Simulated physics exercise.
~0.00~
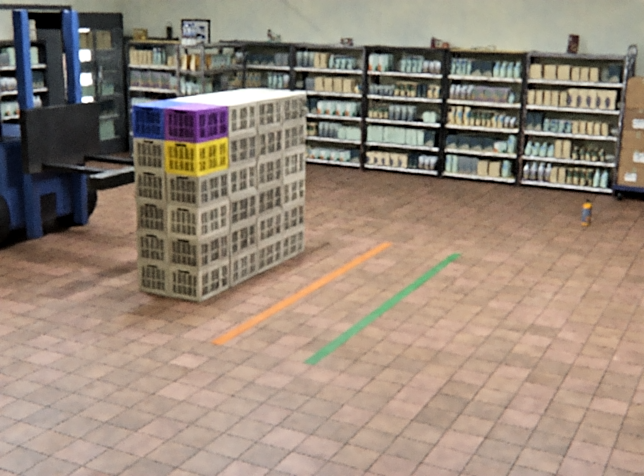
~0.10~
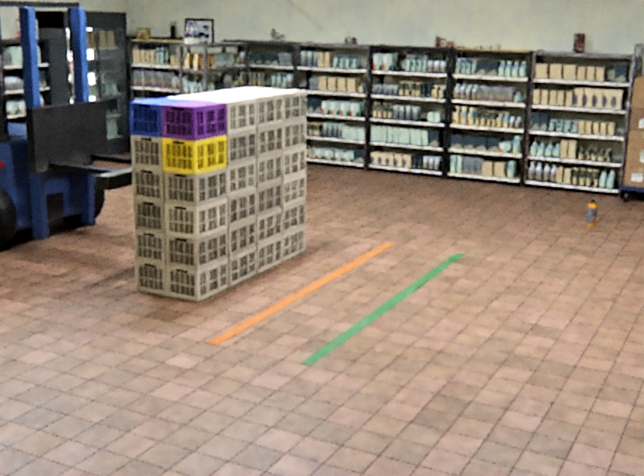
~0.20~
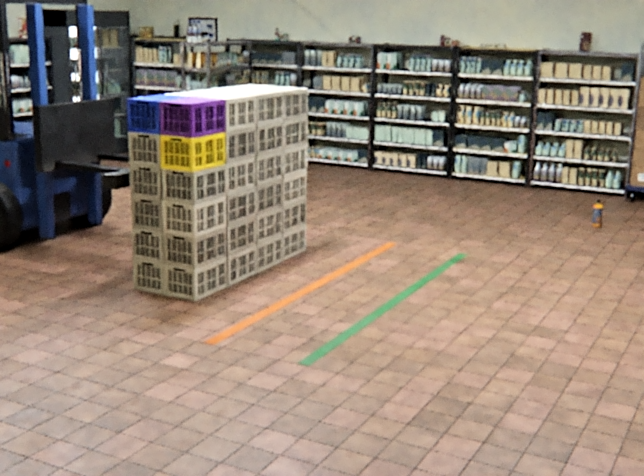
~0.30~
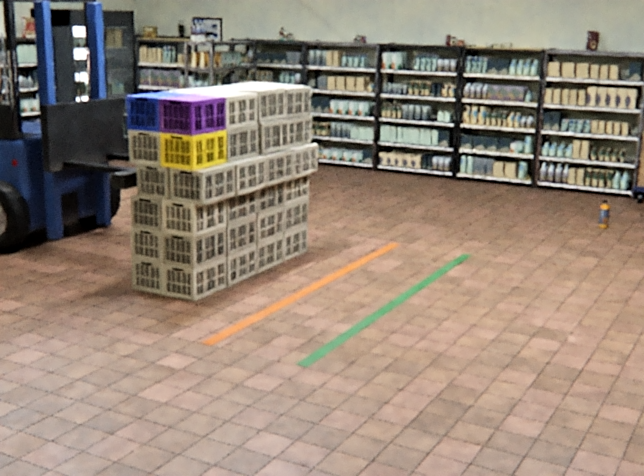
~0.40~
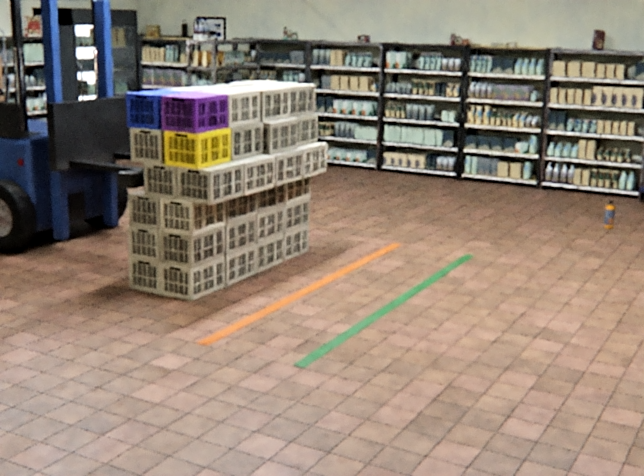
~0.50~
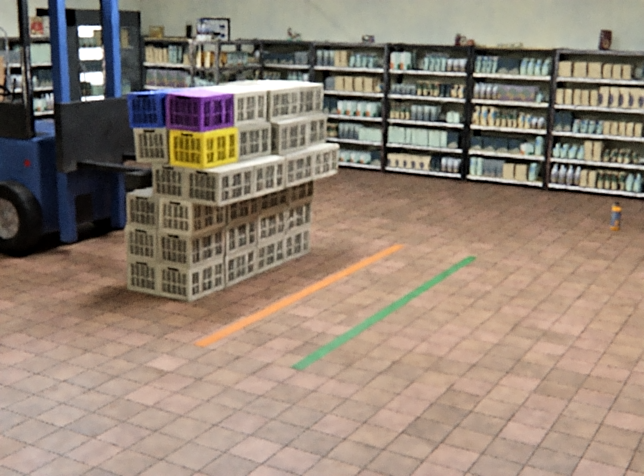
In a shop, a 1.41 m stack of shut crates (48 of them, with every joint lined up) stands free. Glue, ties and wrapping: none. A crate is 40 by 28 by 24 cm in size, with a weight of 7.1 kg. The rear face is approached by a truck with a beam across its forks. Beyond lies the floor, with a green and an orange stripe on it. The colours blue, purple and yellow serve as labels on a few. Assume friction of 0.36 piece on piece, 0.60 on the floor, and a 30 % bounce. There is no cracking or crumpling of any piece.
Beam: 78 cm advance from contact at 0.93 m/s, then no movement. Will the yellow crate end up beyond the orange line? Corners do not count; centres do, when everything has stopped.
Yes.
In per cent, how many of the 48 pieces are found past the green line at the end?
Around 15 %.
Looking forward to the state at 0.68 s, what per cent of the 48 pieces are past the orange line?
0 per cent.
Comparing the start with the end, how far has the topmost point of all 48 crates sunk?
I'd put it at around 35 cm.
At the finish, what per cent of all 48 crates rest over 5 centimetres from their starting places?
Answer: 75 %.
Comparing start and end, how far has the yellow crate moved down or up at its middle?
Its middle ends around 95 cm lower.
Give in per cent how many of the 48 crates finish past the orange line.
Estimate: Close to 40%.
By 0.68 s, none of the 48 crates past the orange line, 37 disturbed; yellow crate tilted 8°; blue crate tilted 18°.
By 0.94 s, 5 of the 48 crates past the orange line; yellow crate tilted 25°, 13 cm lower; blue crate tilted 46°, 19 cm lower.
By 1.26 s, 17 of the 48 crates past the orange line; yellow crate tilted 71°, 90 cm lower; blue crate on its side.
By 1.94 s, 20 of the 48 crates past the orange line; yellow crate upside down; blue crate upside down.
When it is over (3.9 s), 20 of the 48 crates past the orange line; yellow crate upside down; blue crate on its side; purple crate 1.17 m lower. In pixels of the last frame, middles, yellow crate near (395, 319), blue crate near (70, 248).
